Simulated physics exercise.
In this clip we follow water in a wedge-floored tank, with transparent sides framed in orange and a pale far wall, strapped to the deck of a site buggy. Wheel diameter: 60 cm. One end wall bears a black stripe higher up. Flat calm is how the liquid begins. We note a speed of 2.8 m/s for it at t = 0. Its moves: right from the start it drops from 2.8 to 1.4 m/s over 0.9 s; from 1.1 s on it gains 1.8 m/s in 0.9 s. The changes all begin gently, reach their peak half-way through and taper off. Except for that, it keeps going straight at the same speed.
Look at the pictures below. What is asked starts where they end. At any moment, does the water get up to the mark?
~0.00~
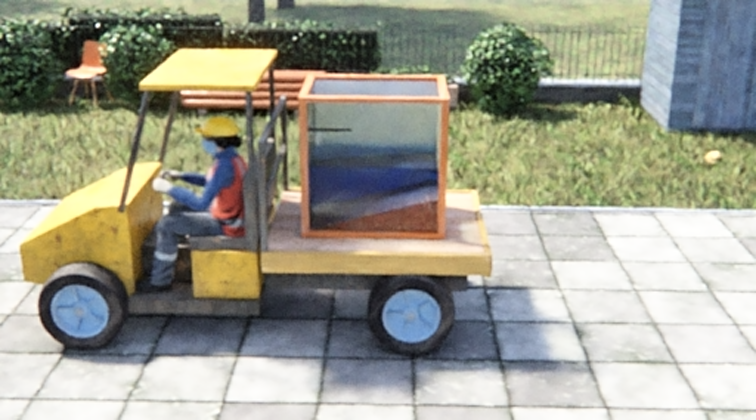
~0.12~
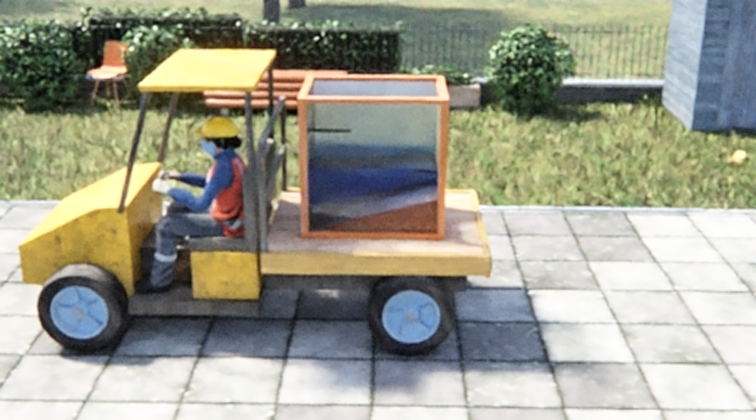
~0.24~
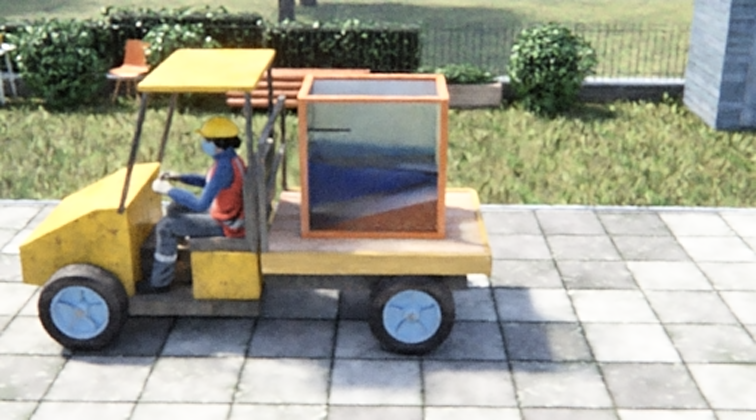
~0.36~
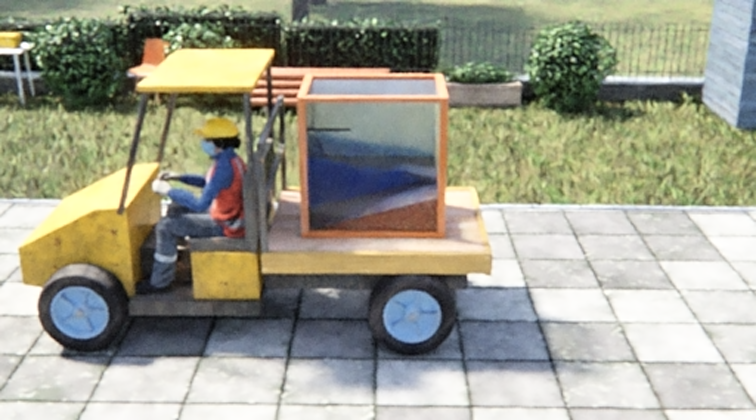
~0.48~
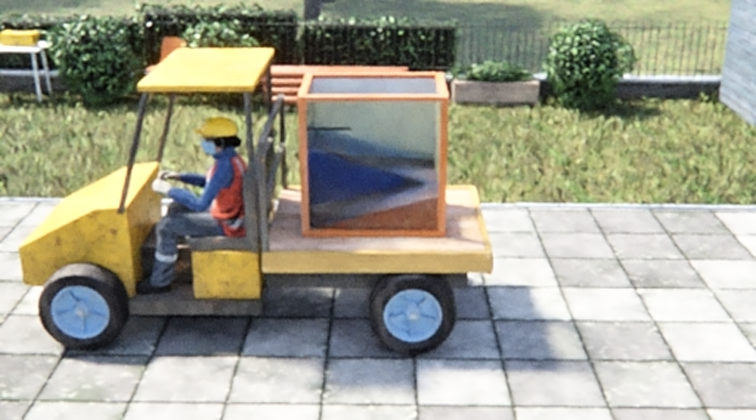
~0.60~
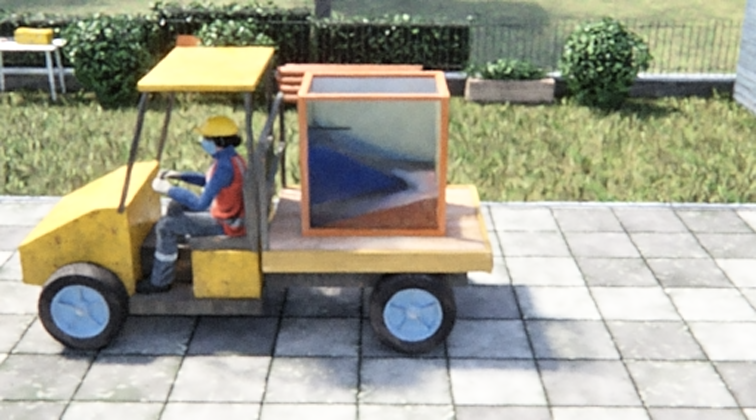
Yes.
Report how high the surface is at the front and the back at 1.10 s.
It reads roughly 44 cm up front and 50 cm at the back.
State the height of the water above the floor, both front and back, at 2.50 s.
Height at the front is 52 cm; height at the back is 34 cm.
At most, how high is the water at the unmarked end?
It reaches around 82 cm at most.
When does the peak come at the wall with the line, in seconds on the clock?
It peaks at roughly 2.2 s.
Then, 1.10 s in, front 44 cm, middle 46 cm, back 51 cm above the lowest part of the floor; no loss so far.
Then, 1.75 s in, front 25 cm, middle 55 cm, back 57 cm above the lowest part of the floor; no loss so far.
Then, 2.50 s in, front 52 cm, middle 47 cm, back 35 cm above the lowest part of the floor; no loss so far.
Then, 4.99 s in, the waves are smaller; the highest at the front wall was 80 cm, at 2.25 s, against a line at 73 cm.
